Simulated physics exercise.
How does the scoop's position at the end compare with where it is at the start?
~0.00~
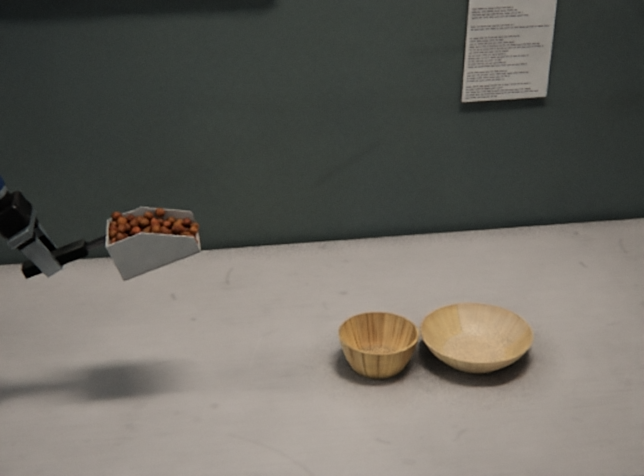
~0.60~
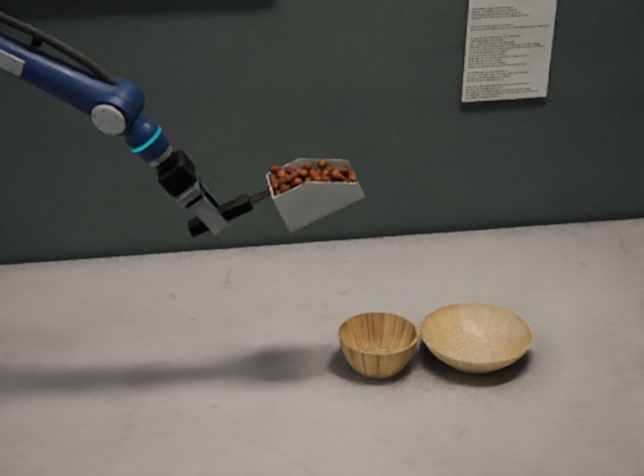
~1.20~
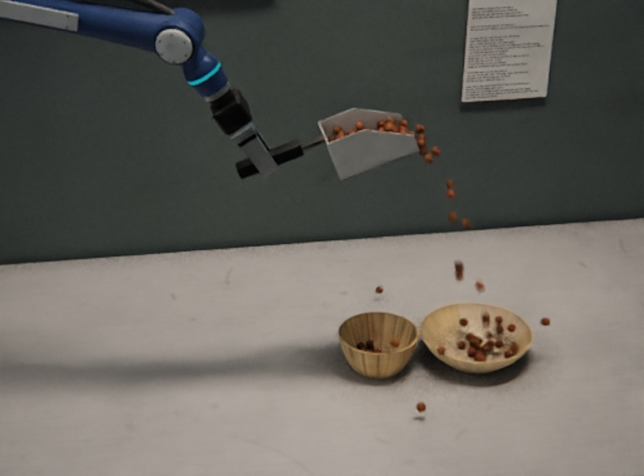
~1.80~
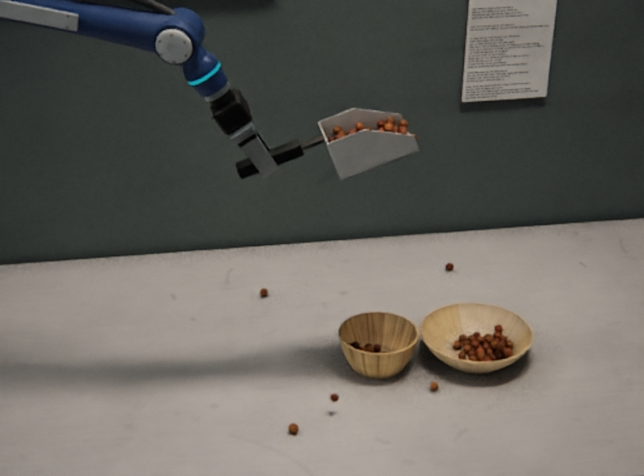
At the start the scoop is low on the far left, well away from the bowls. By the end it is farther right and higher up, held above the level of the bowls.
